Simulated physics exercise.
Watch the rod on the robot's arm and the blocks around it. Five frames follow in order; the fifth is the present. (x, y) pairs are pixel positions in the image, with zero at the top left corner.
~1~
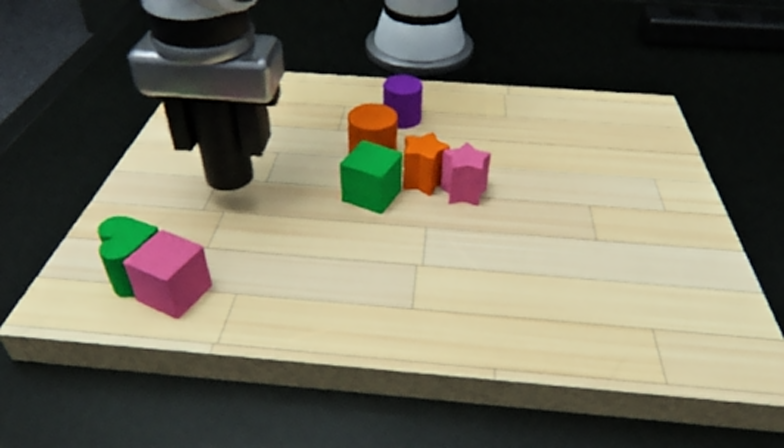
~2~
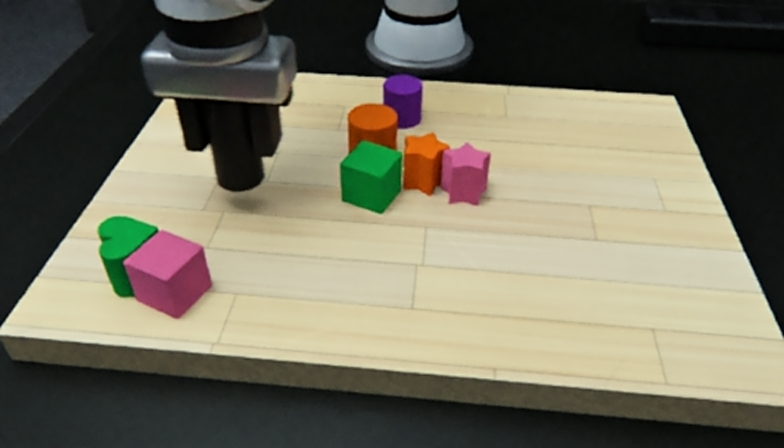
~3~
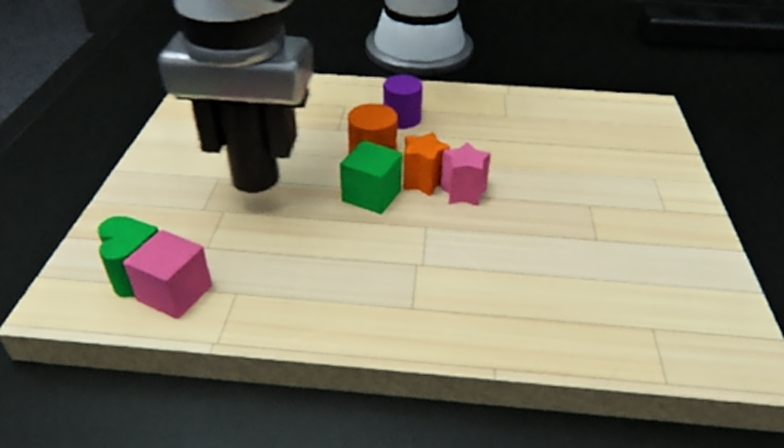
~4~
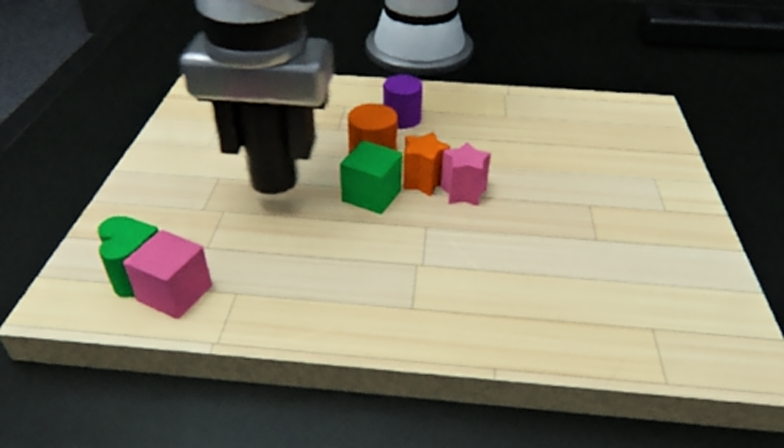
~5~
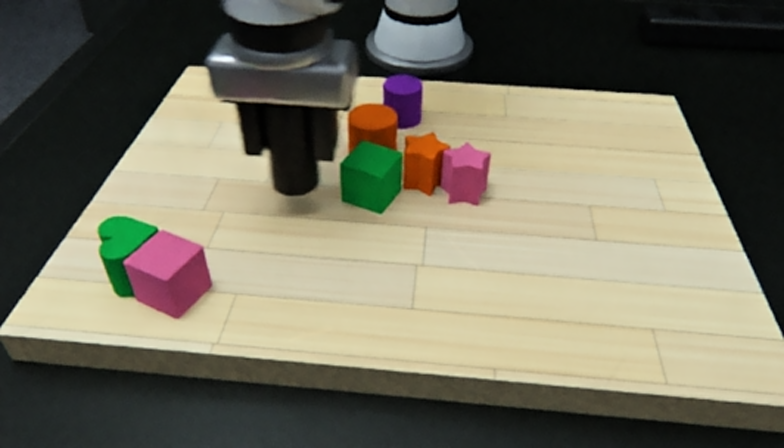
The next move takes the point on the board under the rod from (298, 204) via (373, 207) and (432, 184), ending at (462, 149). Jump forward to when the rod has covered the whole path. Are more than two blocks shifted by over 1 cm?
My answer is yes.
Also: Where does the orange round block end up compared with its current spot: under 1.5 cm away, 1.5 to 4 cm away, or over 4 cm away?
The answer will be the short band, under 1.5 cm.
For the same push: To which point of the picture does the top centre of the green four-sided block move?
So, by the moment the path ends, you'll find the top centre of the green four-sided block at (488, 96).
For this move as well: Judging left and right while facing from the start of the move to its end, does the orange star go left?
In short: Yes.
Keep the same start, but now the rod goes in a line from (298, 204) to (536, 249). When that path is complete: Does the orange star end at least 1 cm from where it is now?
In short: Yes.
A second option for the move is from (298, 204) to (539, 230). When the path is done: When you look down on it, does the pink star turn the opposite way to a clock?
I expect not.
The first path, step by step. One third of the way, rod (374, 184); green four-sided block (419, 151), turned 30° anticlockwise; orange star (459, 130); pink star (480, 153), turned 55° clockwise.
Two thirds of the way, rod (434, 162); green four-sided block (459, 126), turned 75° anticlockwise; orange star (481, 109), turned 20° clockwise; pink star (493, 147).
At the end, rod (464, 128); green four-sided block (488, 96), turned 70° anticlockwise; orange round block in place; orange star (509, 81), turned 25° clockwise; pink star (493, 147), turned 120° clockwise.
